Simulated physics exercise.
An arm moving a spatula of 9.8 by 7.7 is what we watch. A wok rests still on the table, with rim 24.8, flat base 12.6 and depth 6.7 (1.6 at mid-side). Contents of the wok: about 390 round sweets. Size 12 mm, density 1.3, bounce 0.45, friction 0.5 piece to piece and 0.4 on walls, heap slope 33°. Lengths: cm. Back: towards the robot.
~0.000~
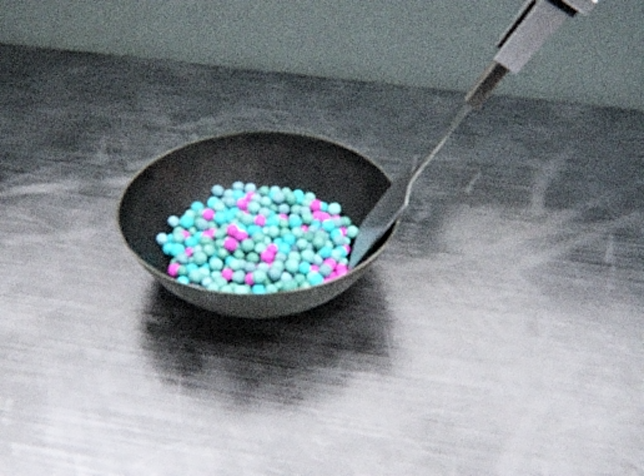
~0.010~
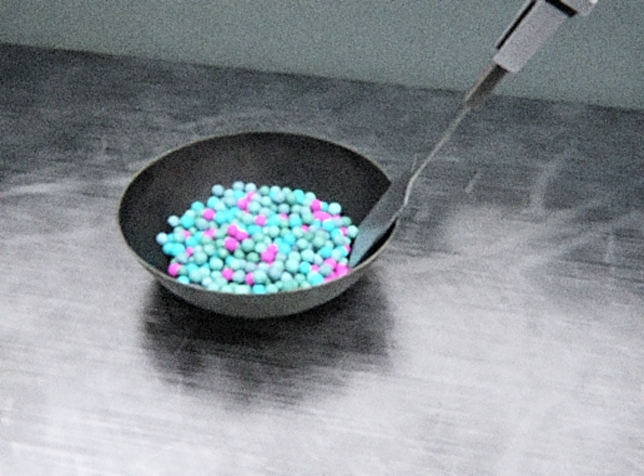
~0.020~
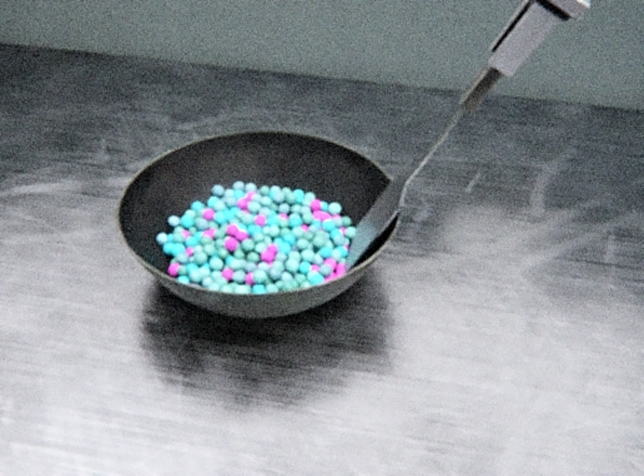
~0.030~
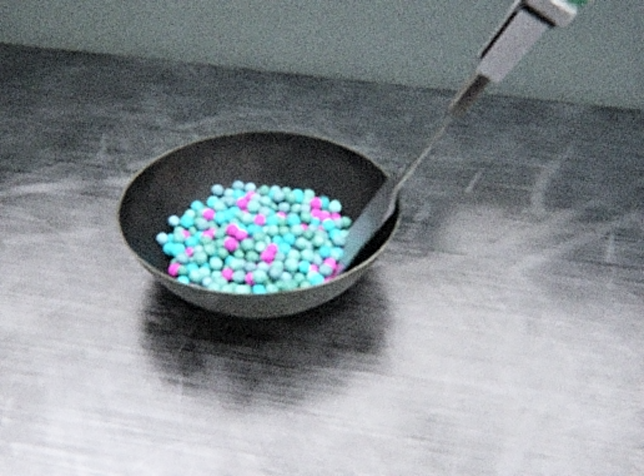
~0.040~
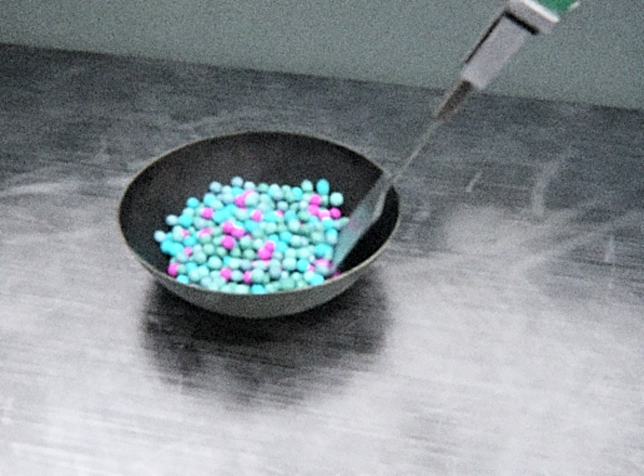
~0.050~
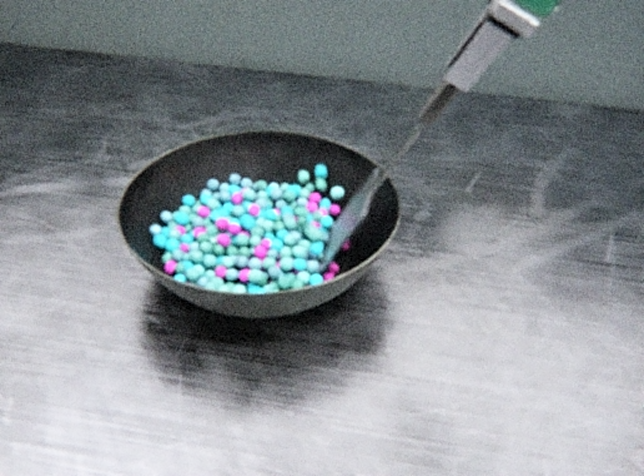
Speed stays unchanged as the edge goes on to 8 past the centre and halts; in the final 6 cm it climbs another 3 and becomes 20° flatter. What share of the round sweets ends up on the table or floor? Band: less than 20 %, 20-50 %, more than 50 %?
20-50 %.
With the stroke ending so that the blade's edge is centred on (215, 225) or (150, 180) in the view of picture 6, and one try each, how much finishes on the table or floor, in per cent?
About 5 and 45 per cent.
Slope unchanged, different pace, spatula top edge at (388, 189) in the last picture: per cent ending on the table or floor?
Near 15 in a hundred.
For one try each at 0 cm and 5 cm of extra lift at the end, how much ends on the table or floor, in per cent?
About 25 and 30 per cent.
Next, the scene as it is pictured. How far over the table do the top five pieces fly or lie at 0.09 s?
7 cm or so.
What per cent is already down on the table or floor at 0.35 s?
5 %.
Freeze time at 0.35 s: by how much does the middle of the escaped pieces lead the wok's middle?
I'd put it at some 16 centimetres.
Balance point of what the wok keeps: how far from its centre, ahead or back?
I'd say it's roughly 3.0 cm toward the front.
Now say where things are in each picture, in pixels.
The first frame shows spatula top edge at (412, 178), sloping 62°; upper third of the load around (261, 238), from x 160 to 350, top at y 190; 389 in the wok.
The second frame shows spatula top edge at (411, 178), sloping 62°; upper third of the load around (261, 238), from x 160 to 350, top at y 190.
The third frame shows spatula top edge at (407, 181), sloping 62°; upper third of the load around (261, 238), from x 165 to 350, top at y 190.
The fourth frame shows spatula top edge at (397, 185), sloping 62°; upper third of the load around (263, 236), from x 165 to 345, top at y 185.
The fifth frame shows spatula top edge at (384, 190), sloping 62°; upper third of the load around (262, 230), from x 160 to 345, top at y 185.
The sixth frame shows spatula top edge at (371, 192), sloping 62°; upper third of the load around (257, 232), from x 155 to 345, top at y 170; 389 in the wok.
By 0.09 s, sloping 62°, highest piece 8 above the table; 389 in the wok.
By 0.13 s, sloping 57°, highest piece 11 above the table; 387 in the wok, 2 on the blade or in flight.
By 0.35 s, sloping 42°, highest piece 25 above the table; 262 in the wok, 29 on the table or floor, 98 on the blade or in flight.
By 1.40 s, sloping 42°, highest piece 5 above the table; 263 in the wok, 126 on the table or floor.
Final count, 263 in the wok, 126 on the table or floor. That is 32 % on the table or floor.
